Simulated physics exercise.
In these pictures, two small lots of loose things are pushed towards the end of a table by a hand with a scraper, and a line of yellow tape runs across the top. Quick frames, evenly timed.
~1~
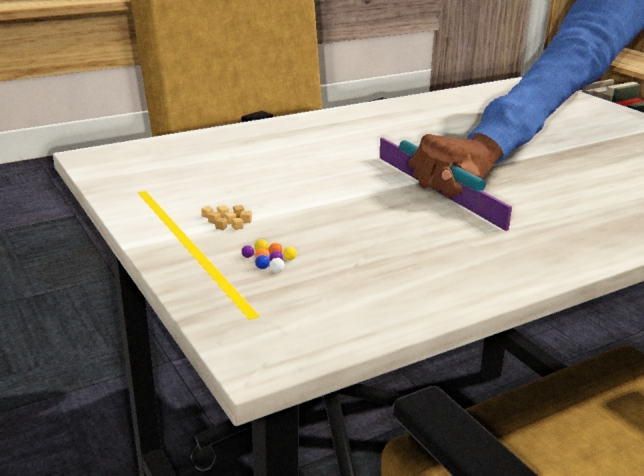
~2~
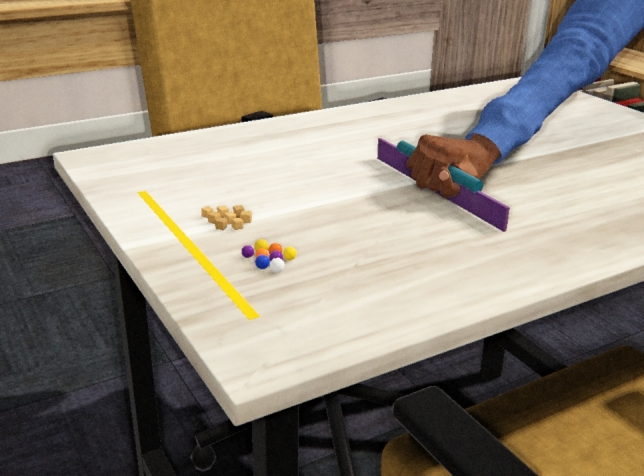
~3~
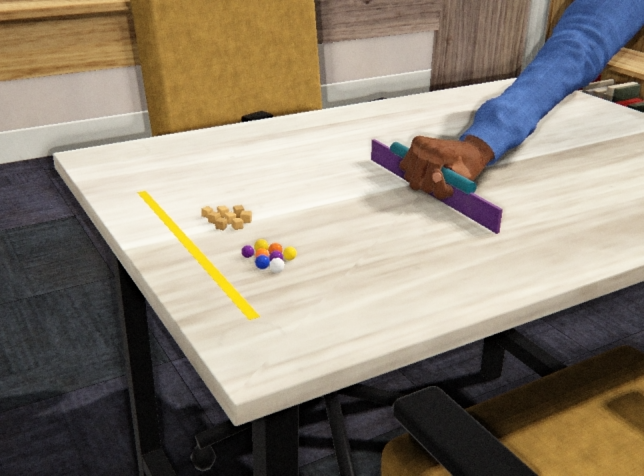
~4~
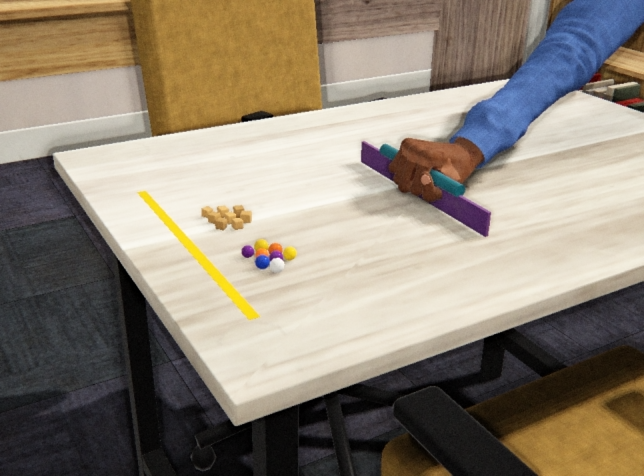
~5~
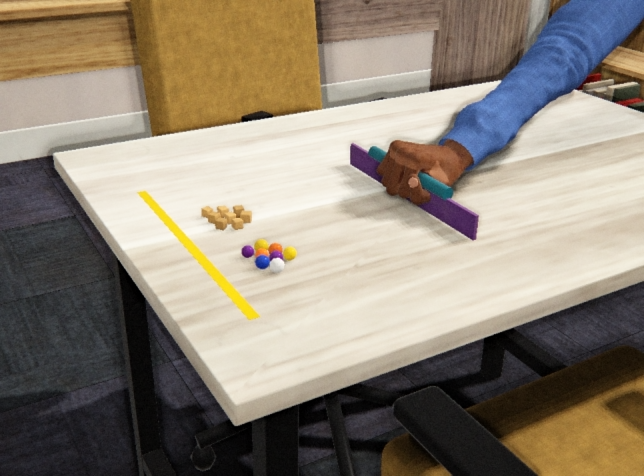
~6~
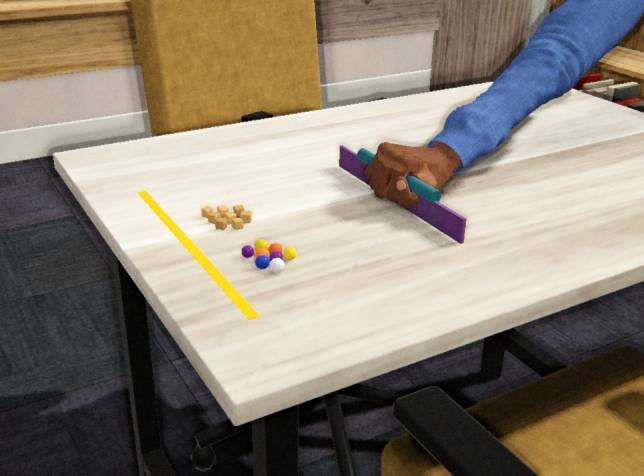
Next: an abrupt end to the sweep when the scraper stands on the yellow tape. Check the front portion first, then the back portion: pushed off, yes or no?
Front portion, yes; back portion, no.
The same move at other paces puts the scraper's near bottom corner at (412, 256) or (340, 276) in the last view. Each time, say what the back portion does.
Try 1: Some falls off. Try 2: Some falls off.
Then, 0.47 s later than the last frame, scraper still moving, near (295, 200); front portion all on the table, its front near (248, 252); back portion all on the table, its front near (207, 212).
Then, 0.97 s later than the last frame, scraper stopped at the yellow tape; front portion all on the table, its front near (172, 292); back portion all on the table, its front near (145, 229).
Then, 1.25 s later than the last frame, scraper stopped at the yellow tape; front portion every one over the edge; back portion all on the table, its front near (137, 222).
When it is over, scraper stopped at the yellow tape; front portion every one over the edge; back portion all on the table, its front near (137, 222).
